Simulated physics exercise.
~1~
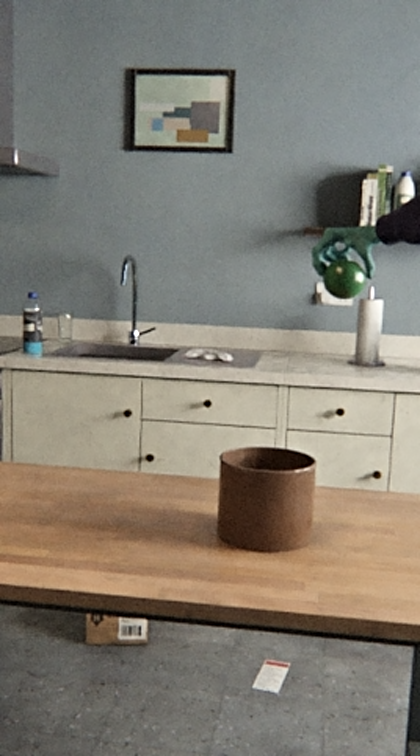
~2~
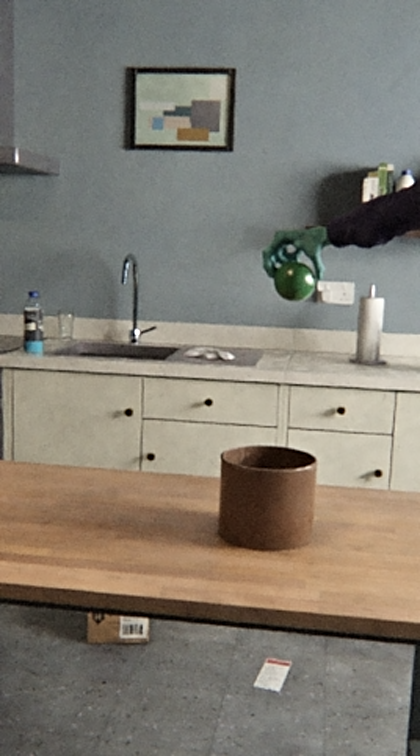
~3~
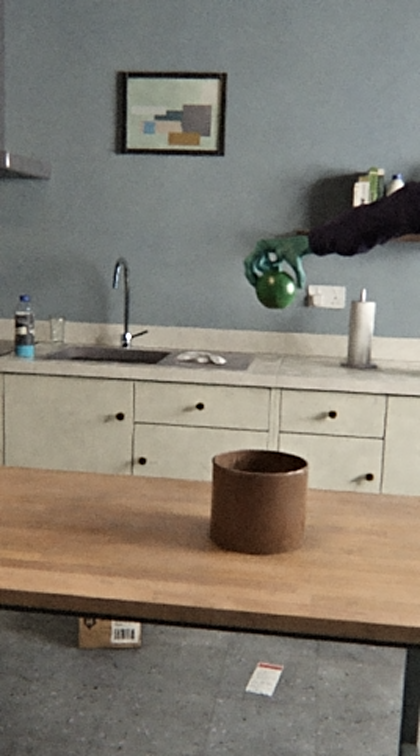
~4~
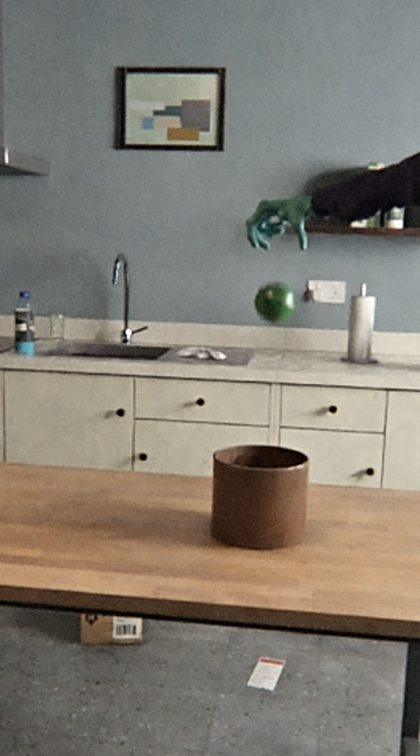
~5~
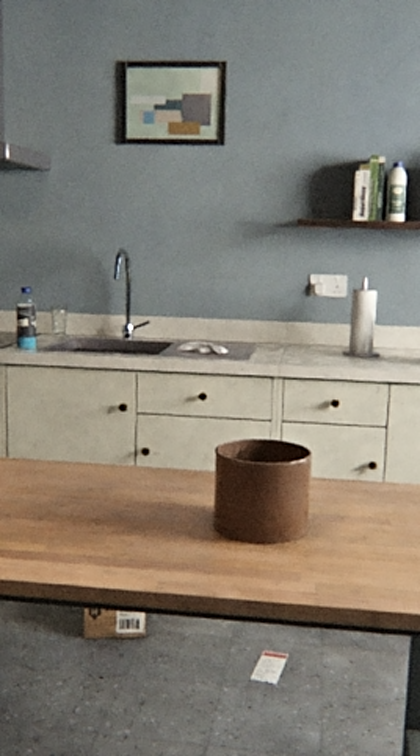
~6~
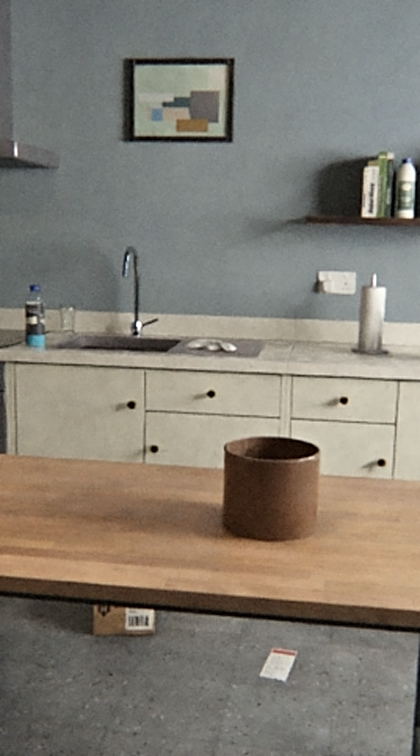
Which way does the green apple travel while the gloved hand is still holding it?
The green apple moves to the left, toward the space above the brown bucket.
